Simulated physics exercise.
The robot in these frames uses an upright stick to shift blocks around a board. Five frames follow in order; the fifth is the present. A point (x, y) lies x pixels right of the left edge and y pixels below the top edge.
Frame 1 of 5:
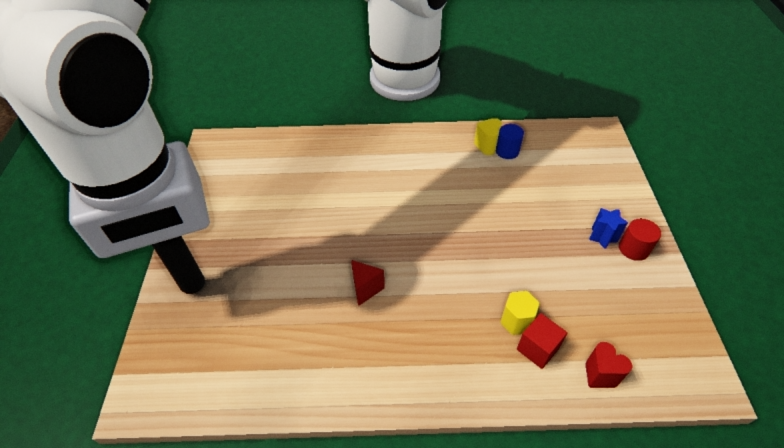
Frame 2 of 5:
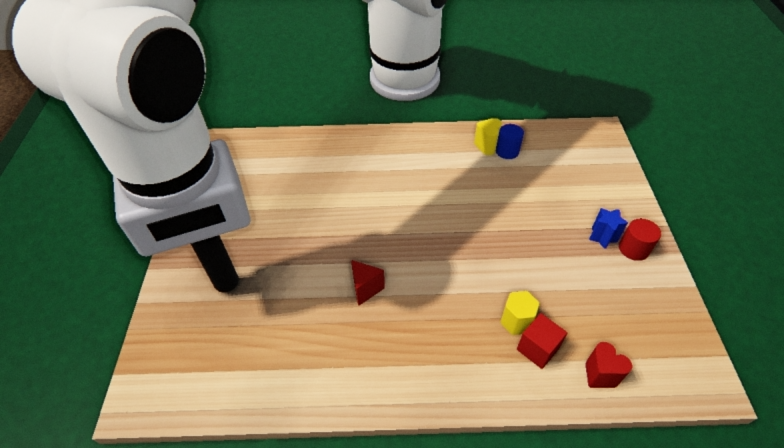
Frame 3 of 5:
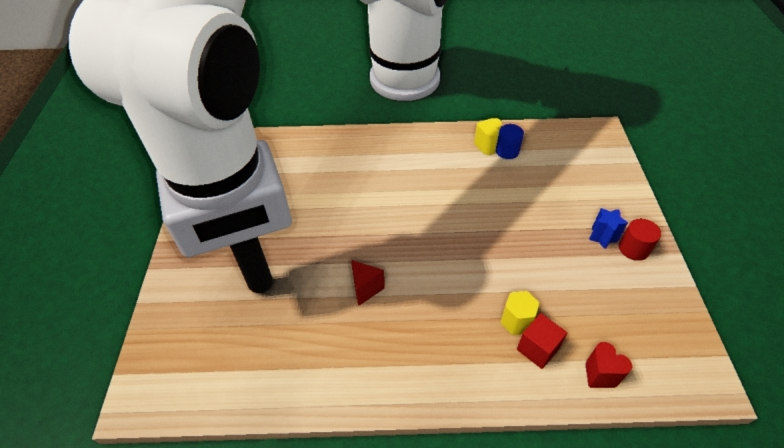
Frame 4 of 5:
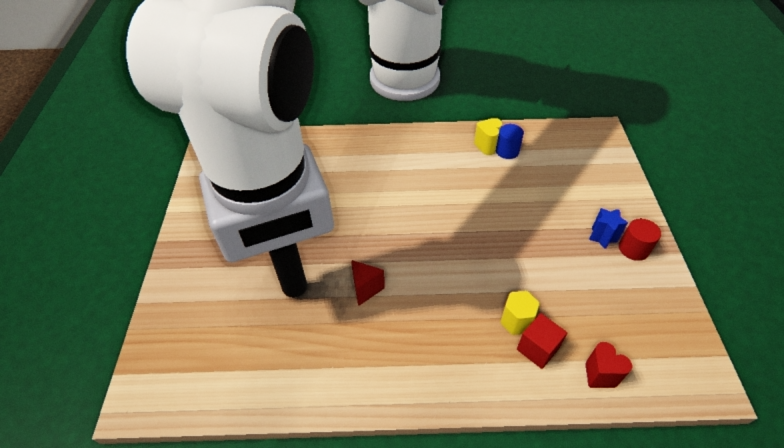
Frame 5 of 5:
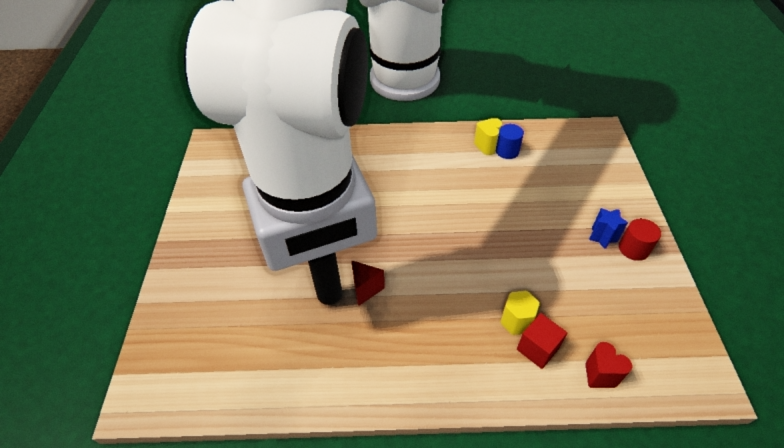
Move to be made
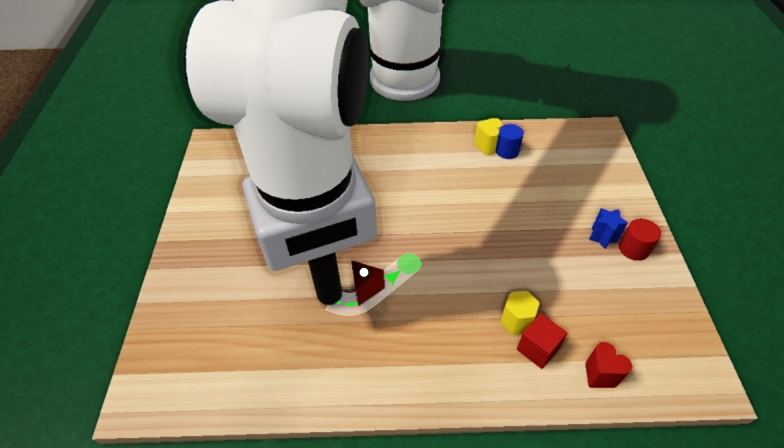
At the start, a white robot arm holds a black stick upright at the left side of a wooden board scattered with red, yellow and blue blocks. The arm moves the stick steadily right across the board until it is close beside the red triangular piece, while all the blocks stay still.
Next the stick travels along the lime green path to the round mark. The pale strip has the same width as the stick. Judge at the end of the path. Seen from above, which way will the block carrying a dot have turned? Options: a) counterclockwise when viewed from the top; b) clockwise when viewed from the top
Choice a: Counterclockwise when viewed from the top.
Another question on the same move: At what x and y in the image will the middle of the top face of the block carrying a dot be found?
It will likely be found at (408, 227).
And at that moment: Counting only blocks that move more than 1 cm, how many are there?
Expect one.
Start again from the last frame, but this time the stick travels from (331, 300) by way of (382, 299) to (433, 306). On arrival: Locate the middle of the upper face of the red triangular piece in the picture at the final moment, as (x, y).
My best guess is (395, 261).
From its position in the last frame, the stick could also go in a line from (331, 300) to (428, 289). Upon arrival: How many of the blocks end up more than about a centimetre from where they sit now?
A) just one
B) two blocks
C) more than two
My pick is A.
Drawn move, from (331, 300) via (362, 301) and (386, 282), ending at (409, 263); the dot is on the red triangular piece.
What follows on the original path. One third of the way, stick at (362, 296); red triangular piece at (375, 265), turned 40° anticlockwise.
Two thirds of the way, stick at (387, 276); red triangular piece at (395, 245), turned 70° anticlockwise.
At the end, stick at (409, 259); red triangular piece at (408, 227), turned 90° anticlockwise.
